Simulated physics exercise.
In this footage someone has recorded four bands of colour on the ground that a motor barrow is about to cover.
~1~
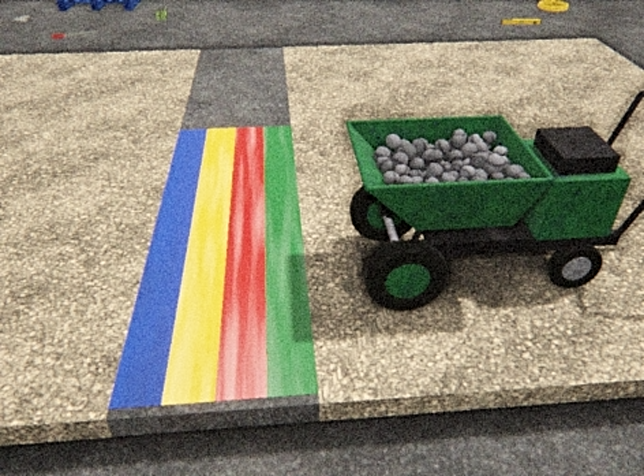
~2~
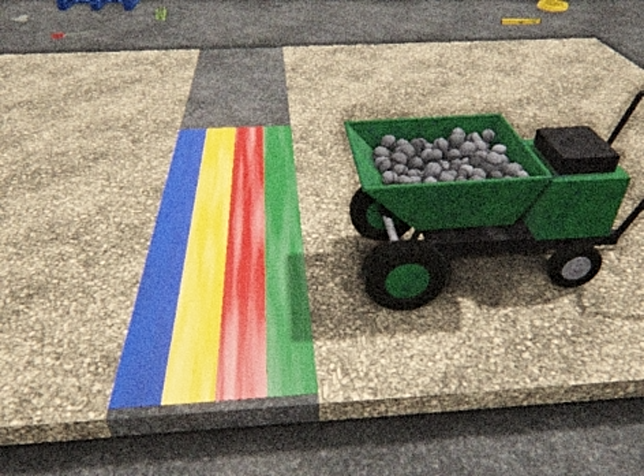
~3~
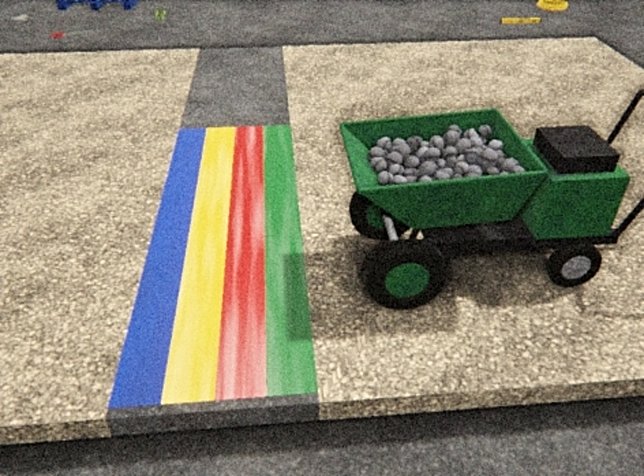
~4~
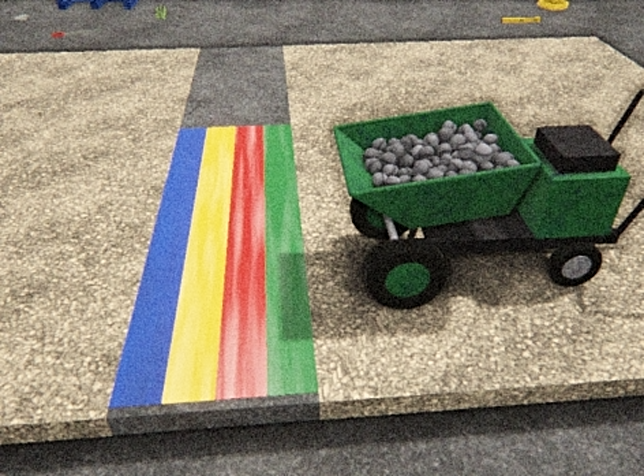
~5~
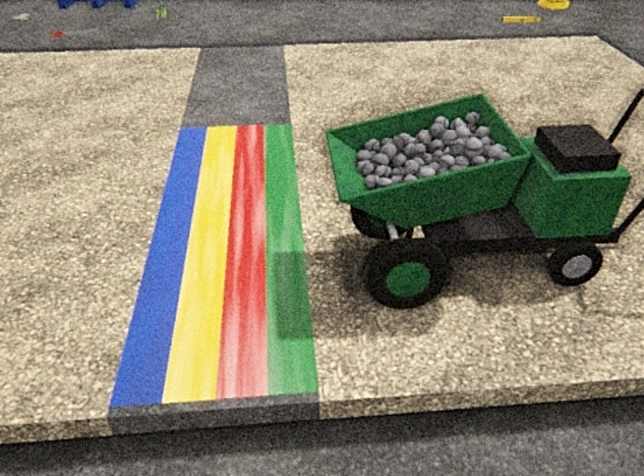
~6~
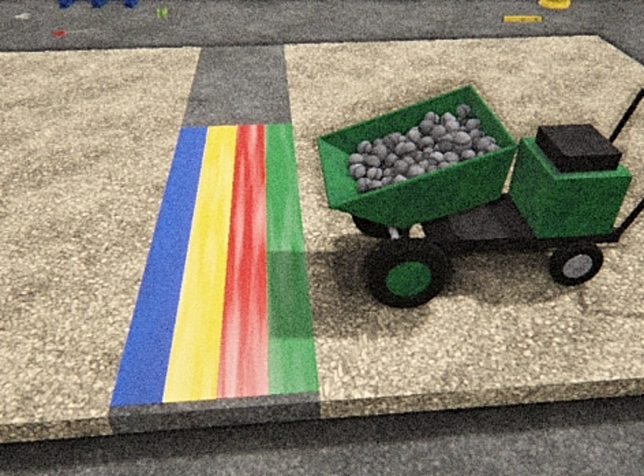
A green motor barrow loaded with round grey cobbles stood to the right of blue, yellow, red and green strips, and its skip gradually tilted toward them, the right end rising.
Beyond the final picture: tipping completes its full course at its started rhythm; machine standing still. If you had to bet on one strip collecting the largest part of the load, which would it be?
I would bet on the red strip.
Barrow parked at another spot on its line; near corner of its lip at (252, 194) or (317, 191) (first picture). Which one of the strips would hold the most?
One by one: The strip in blue and the strip in yellow.
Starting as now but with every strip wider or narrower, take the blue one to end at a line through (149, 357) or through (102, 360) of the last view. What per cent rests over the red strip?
In order, 30 % and 40 %.
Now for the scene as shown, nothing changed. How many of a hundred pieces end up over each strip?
I'd put the green strip near 10, the red strip near 35, the yellow strip near 15 and the blue strip near 10.
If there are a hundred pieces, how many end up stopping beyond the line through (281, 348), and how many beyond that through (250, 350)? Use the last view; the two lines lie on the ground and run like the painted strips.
In order: 70 per cent, then 50 per cent.
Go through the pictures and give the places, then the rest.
In the first frame, lip of the skip (367, 189), level; top of the load (457, 169), round cobbles; green strip (290, 345); red strip (242, 348); yellow strip (194, 351); blue strip (146, 354).
In the second frame, lip of the skip (365, 189), level; top of the load (456, 168).
In the third frame, lip of the skip (359, 191), tipped barely; top of the load (472, 157).
In the fourth frame, lip of the skip (351, 195), tipped a little; top of the load (458, 159).
In the fifth frame, lip of the skip (342, 200), tipped a little; top of the load (463, 144).
In the sixth frame, lip of the skip (331, 207), tipped clearly; top of the load (452, 138); green strip (291, 342); red strip (243, 345); yellow strip (196, 349); blue strip (147, 352).
Just after the last frame, skip tipped steeply; every one in the skip.
A moment on, skip tipped right over; roughly two thirds in the skip; about a tenth over the green strip; roughly a quarter over the red strip.
Further on, skip tipped right over; roughly a quarter in the skip; about a tenth over the green strip; roughly a third over the red strip; roughly a quarter over the yellow strip; about a tenth over the blue strip; just a few off the paint.
When it is over, skip tipped right over; roughly a quarter in the skip; about a tenth over the green strip; roughly a third over the red strip; roughly a quarter over the yellow strip; about a tenth over the blue strip; about a tenth off the paint.
